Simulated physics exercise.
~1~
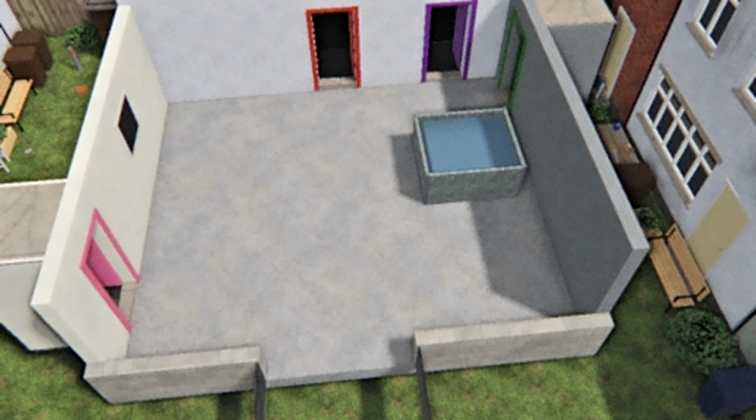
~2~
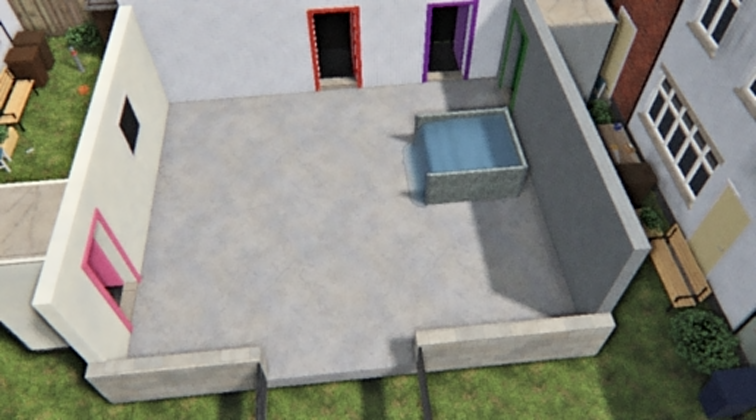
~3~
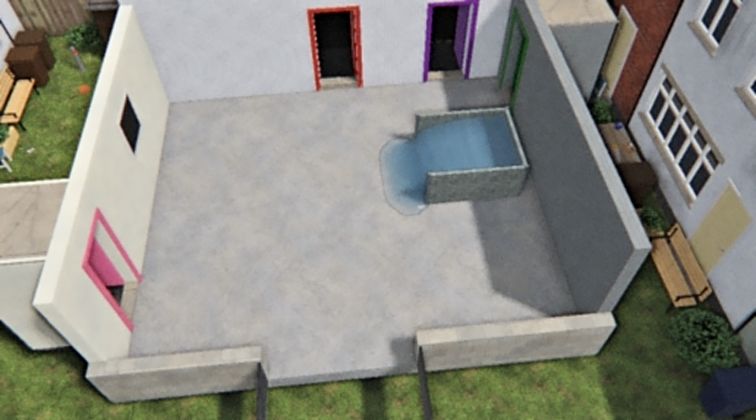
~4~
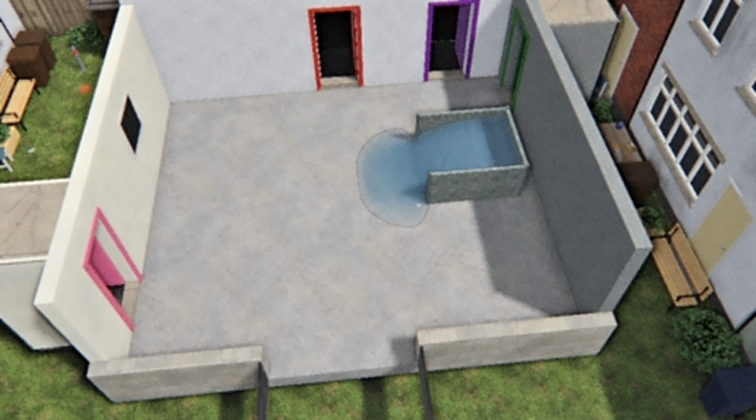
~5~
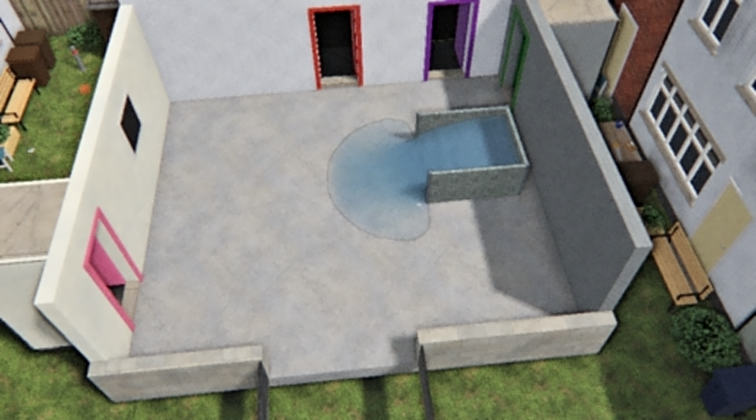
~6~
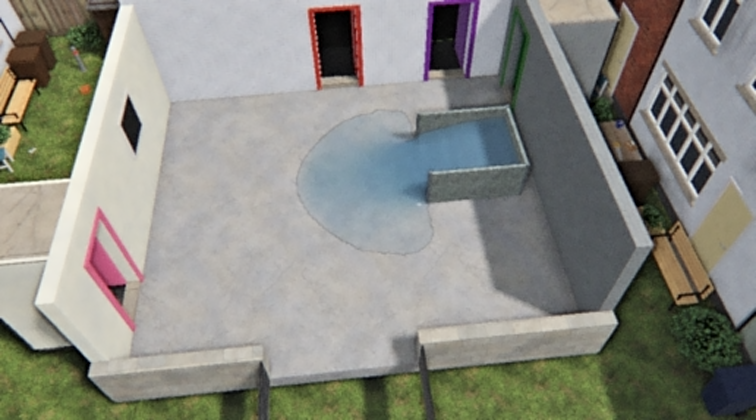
Water pours through the open left side of a raised rectangular tank in a walled yard with red, purple, green and pink doorways, spreading leftward across the grey floor in a widening, rounded pool as the tank's remaining walls stay put.
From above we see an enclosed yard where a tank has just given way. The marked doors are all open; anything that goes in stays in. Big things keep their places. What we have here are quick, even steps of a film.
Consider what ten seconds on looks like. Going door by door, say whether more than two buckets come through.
At the end, the green door swallows an okay amount of water; the pink door swallows too much water; the purple door swallows an okay amount of water; the red door swallows an okay amount of water.
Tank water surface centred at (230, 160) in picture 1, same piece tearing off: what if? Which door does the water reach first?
It's the pink door that comes first.
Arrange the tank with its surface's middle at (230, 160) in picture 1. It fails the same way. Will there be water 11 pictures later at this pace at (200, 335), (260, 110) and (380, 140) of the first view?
Taking the three spots in that order, I'd say drenched, then drenched, then spared.
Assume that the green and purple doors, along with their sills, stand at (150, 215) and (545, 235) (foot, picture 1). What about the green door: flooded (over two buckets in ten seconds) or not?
Checking it, I find the green door overflows.
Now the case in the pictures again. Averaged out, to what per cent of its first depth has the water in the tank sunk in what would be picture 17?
Some 24 per cent.
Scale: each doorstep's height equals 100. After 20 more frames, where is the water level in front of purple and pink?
I reckon it's around 0 and then 170 per cent.
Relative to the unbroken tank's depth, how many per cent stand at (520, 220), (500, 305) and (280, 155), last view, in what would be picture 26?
Around 0, 0 and 4 percent, in that order.
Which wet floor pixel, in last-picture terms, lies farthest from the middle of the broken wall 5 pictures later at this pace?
Pixel estimate: (170, 216).
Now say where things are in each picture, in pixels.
The water tank at (468, 143) is whole and still, in the first frame.
The front is at (408, 147), out from the gap at (422, 165), in the second frame.
The front is at (405, 212), out from the gap at (423, 165), in the third frame.
Water pours out at (424, 166) and has run to (389, 220), in the fourth frame.
The front is at (337, 203), out from the gap at (424, 165), in the fifth frame.
The front is at (302, 173), out from the gap at (424, 166), in the sixth frame.
A moment on, water covers 40 % of the floor; the green door not reached, the pink door not reached, the purple door not reached, the red door not reached.
Next, water covers 55 % of the floor; the green door not reached, the pink door not reached, the purple door not reached, the red door wet at the sill, nothing in.
Then, water covers 60 % of the floor; the green door not reached, the pink door over two buckets in, the purple door not reached, the red door wet at the sill, nothing in.
Later, water covers 60 % of the floor; the green door not reached, the pink door over two buckets in, the purple door not reached, the red door wet at the sill, nothing in.
In the end, water covers 85 % of the floor; the green door not reached, the pink door over two buckets in, the purple door not reached, the red door wet at the sill, nothing in.
